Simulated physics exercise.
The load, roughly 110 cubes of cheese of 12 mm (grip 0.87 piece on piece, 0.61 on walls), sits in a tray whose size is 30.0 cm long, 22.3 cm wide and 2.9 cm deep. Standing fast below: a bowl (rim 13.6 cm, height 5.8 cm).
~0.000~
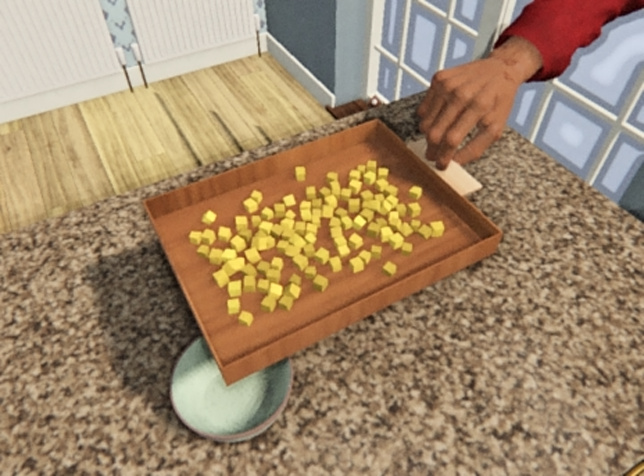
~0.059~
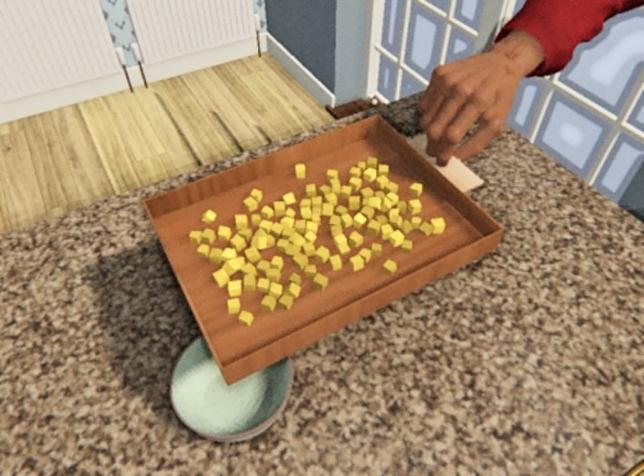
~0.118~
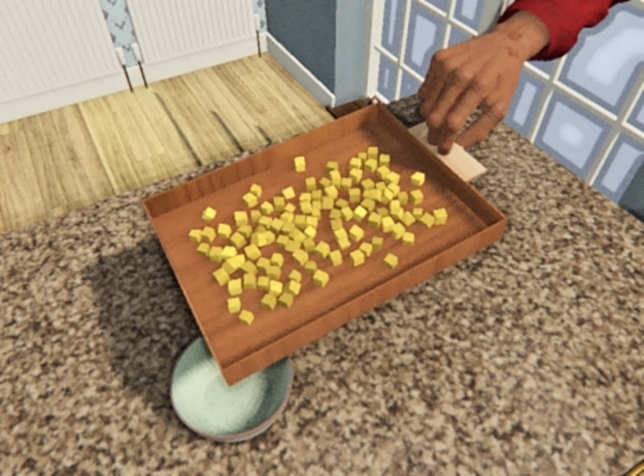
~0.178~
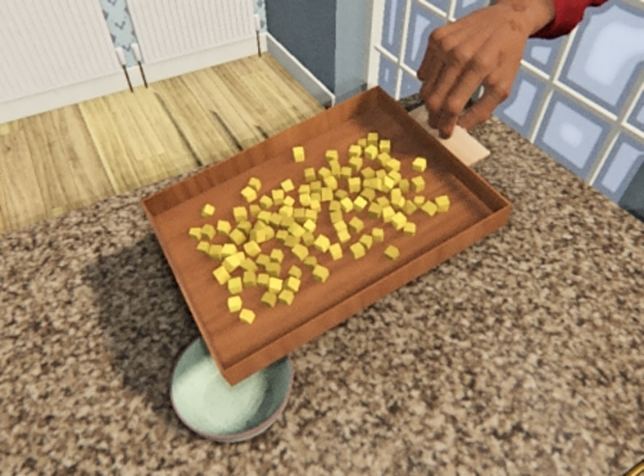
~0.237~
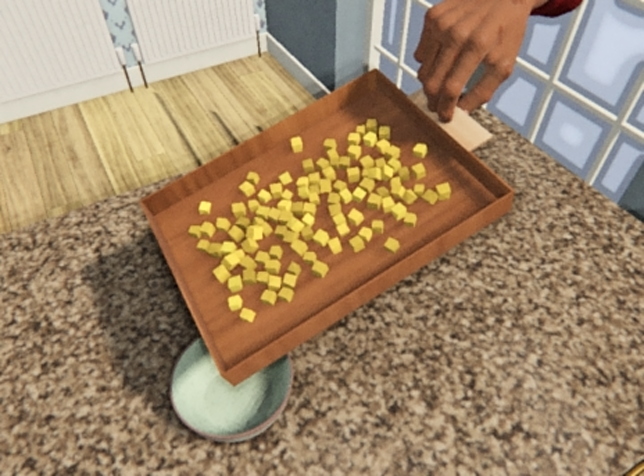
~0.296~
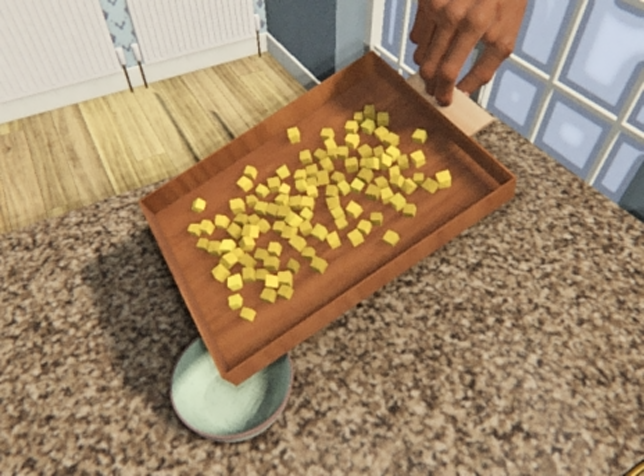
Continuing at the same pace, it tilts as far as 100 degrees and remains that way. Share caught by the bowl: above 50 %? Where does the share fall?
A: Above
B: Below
B.
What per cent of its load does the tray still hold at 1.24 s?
My guess is close to 55 in a hundred.
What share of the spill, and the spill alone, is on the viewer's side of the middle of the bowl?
Around 60 percent.
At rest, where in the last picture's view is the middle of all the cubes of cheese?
Somewhere around (221, 407) in the final picture.
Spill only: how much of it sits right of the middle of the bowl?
Roughly 0 percent of the spill.
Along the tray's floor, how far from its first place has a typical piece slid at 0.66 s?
I'd put it at about 5 cm.
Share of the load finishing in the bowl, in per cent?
About 40 %.
After 0.66 s, tilt 48 degrees; tray 100 %; middle of all pieces on or above the table near (259, 219).
After 0.96 s, tilt 73 degrees; tray 75 %, in the air 25 %; middle of all pieces on or above the table near (202, 310).
After 1.24 s, tilt 95 degrees; bowl 10 %, tray 55 %, outside 25 %, in the air 5 %; middle of all pieces on or above the table near (186, 357).
Then, at 1.51 s, tilt 100 degrees; bowl 30 %, tray 25 %, outside 30 %, in the air 15 %; middle of all pieces on or above the table near (179, 390).
In the end, at 2.7 s, bowl 40 %, tray 15 %, outside 45 %.
